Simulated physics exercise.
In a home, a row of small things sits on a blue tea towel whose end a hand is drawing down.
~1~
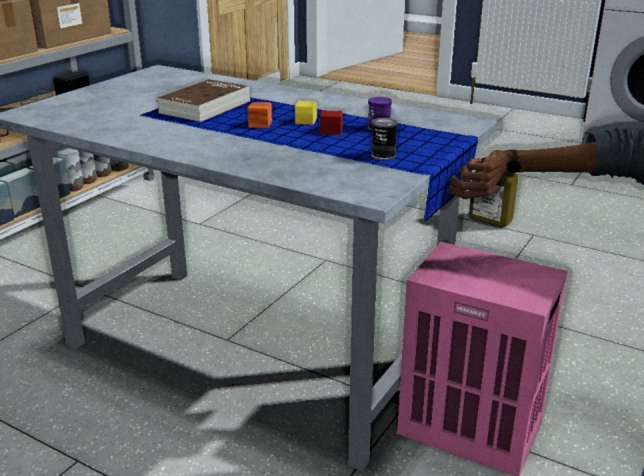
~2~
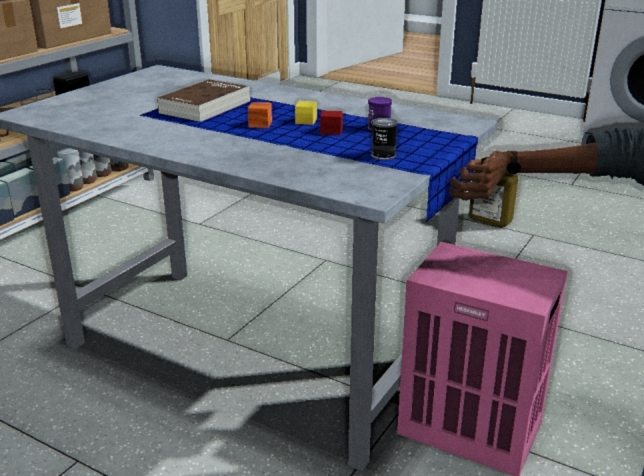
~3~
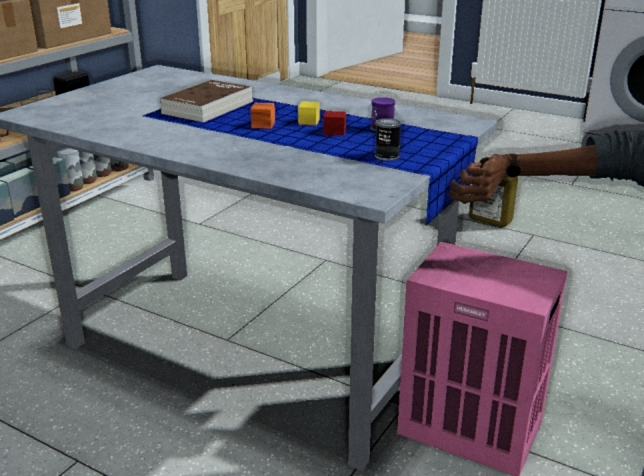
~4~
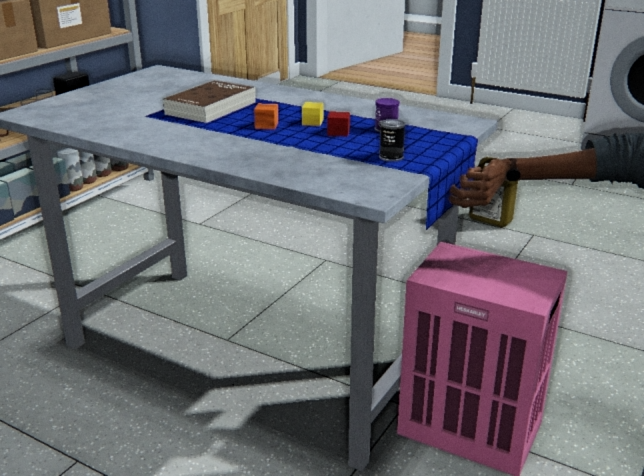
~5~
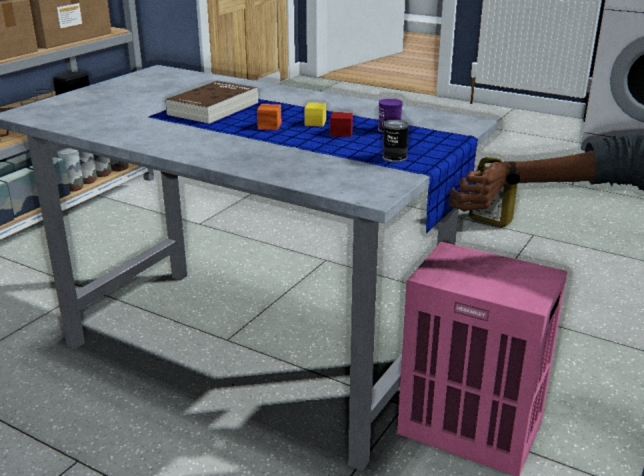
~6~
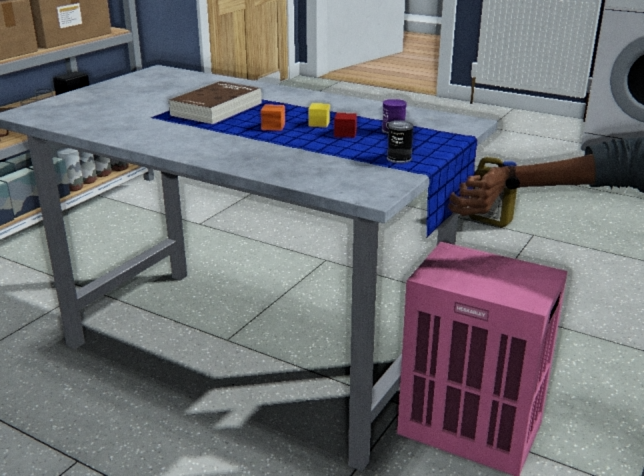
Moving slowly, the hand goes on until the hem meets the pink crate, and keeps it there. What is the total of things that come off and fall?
The total is one.
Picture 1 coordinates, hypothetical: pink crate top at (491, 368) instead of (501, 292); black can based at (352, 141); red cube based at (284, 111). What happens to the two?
First the black can: It ends off the top. Then the red cube: It is still up there.
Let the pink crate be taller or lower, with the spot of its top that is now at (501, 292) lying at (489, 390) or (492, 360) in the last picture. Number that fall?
Then 4, then 3.
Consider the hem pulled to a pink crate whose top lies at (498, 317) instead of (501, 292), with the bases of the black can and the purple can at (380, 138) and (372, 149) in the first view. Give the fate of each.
The black can does not stay aboard, and the purple can does not stay aboard.
Soon after, hem near (449, 239); all still up.
After that, hem on the crate; black can gone.
In the end, hem on the crate; black can gone. The count of fallen things is one.
